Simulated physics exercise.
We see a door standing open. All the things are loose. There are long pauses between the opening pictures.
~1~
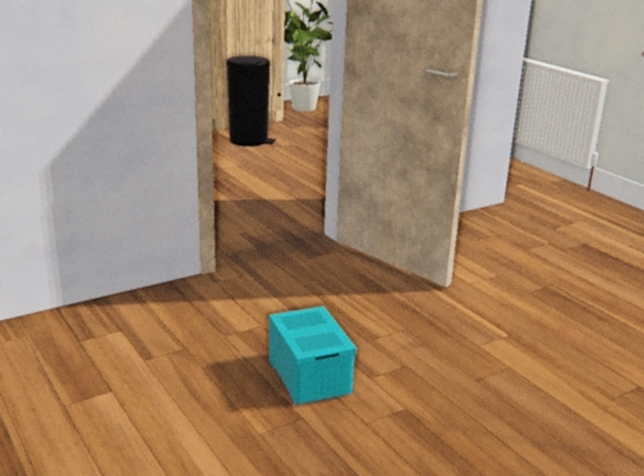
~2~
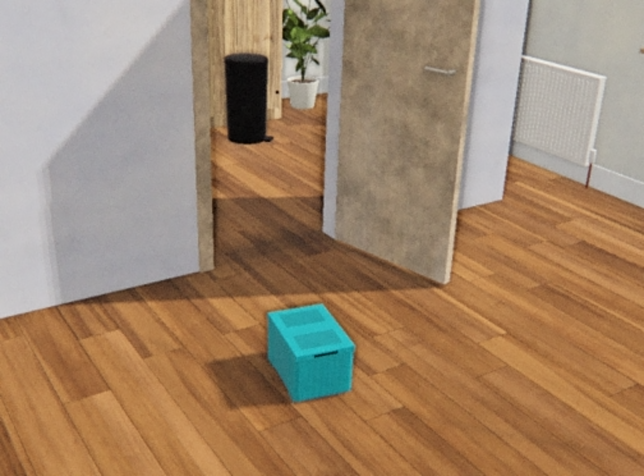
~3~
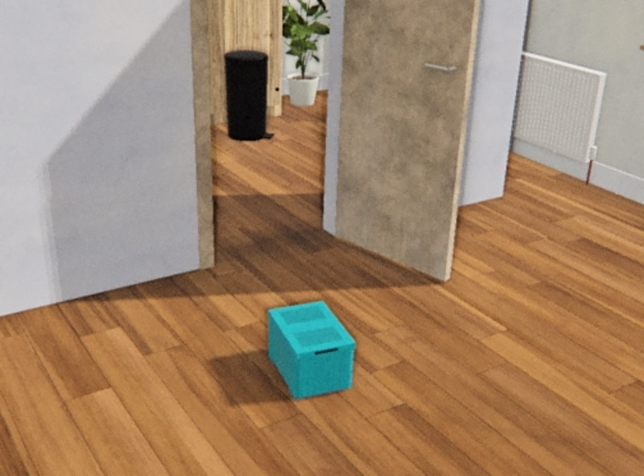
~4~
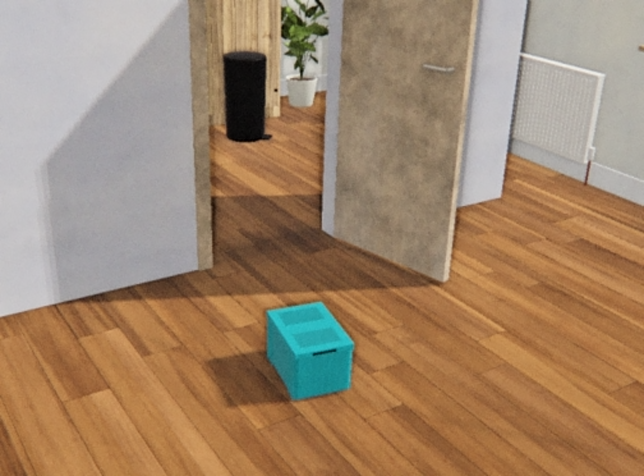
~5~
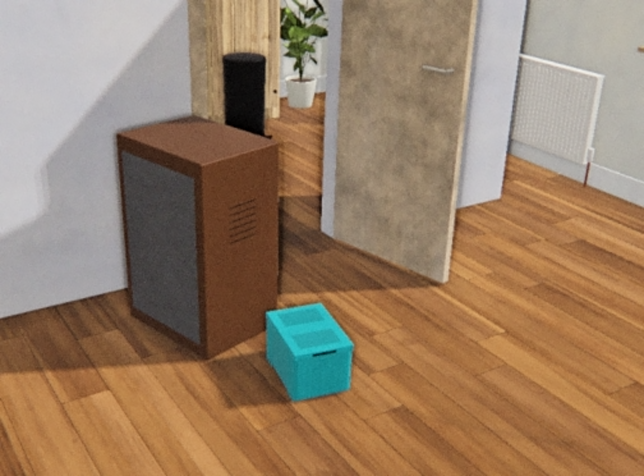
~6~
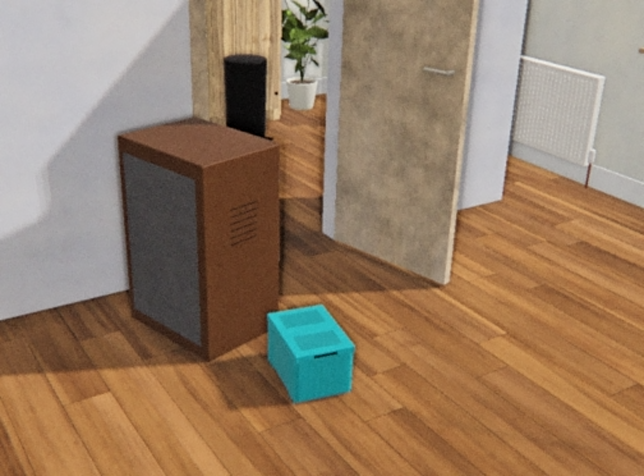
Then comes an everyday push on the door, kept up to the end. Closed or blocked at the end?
In the end the door reaches the frame.
Then, 0.80 s on from there, door at 73°.
Then, 1.40 s on from there, door at 28°.
In the end, door at 0°; both unmoved. At the end, from the last picture's camera, brown appliance near (202, 235).
